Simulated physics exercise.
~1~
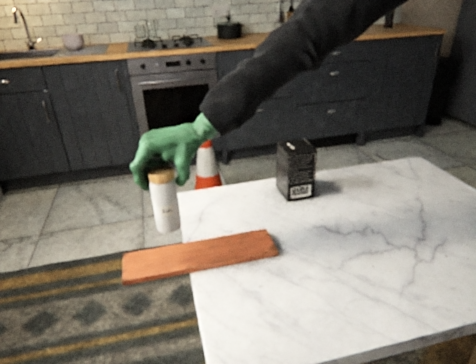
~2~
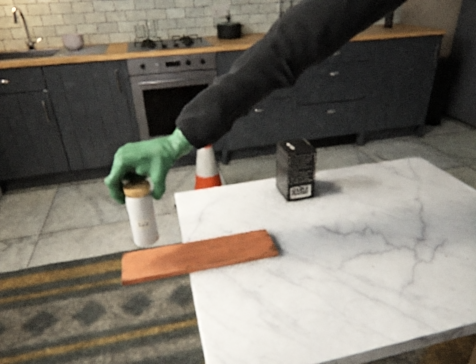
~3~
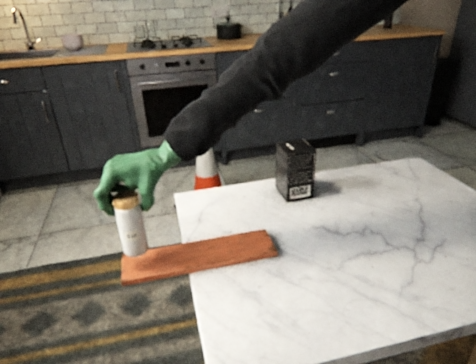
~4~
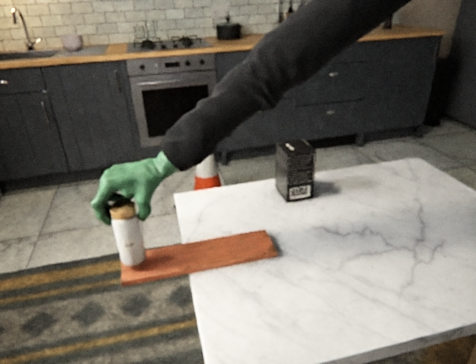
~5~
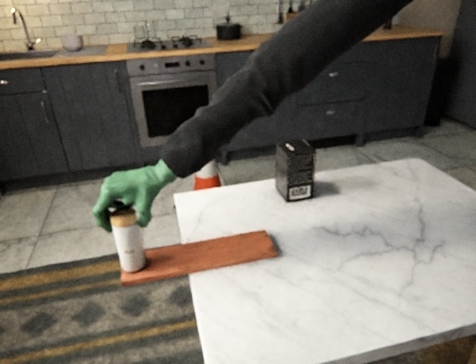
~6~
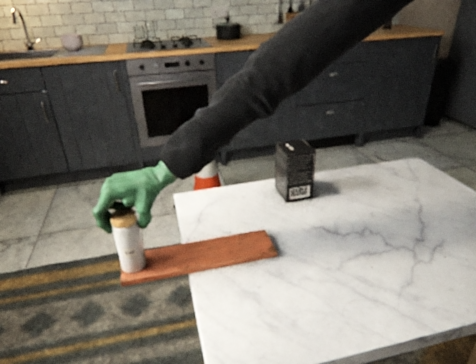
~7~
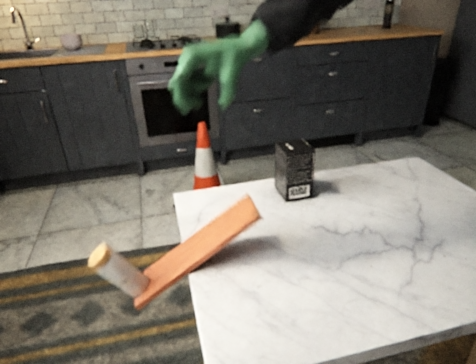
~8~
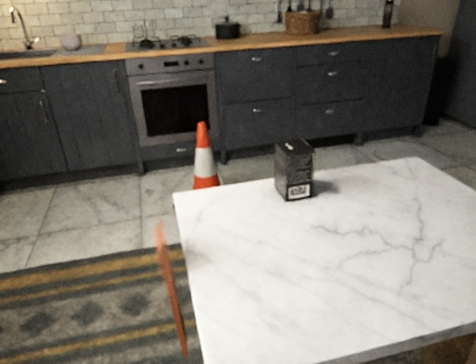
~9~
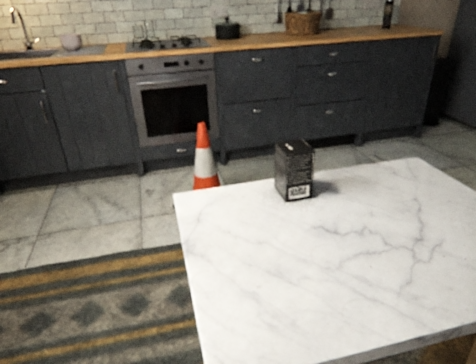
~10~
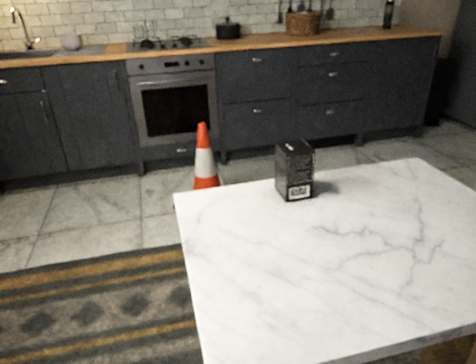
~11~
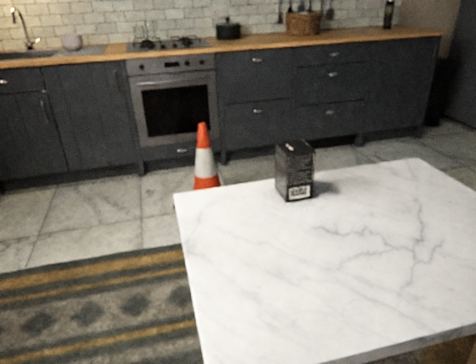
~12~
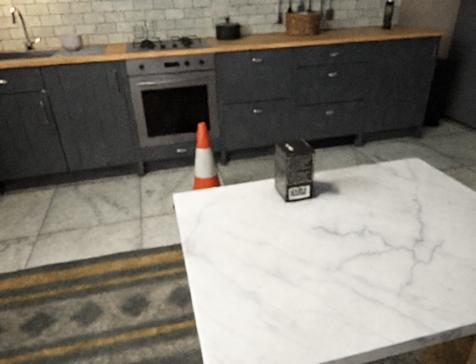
A green-gloved hand set a white shaker upright on the overhanging end of an orange plank on a marble table, then let go. The plank tipped and both dropped off the table's left side out of view, leaving the black carton standing unmoved.
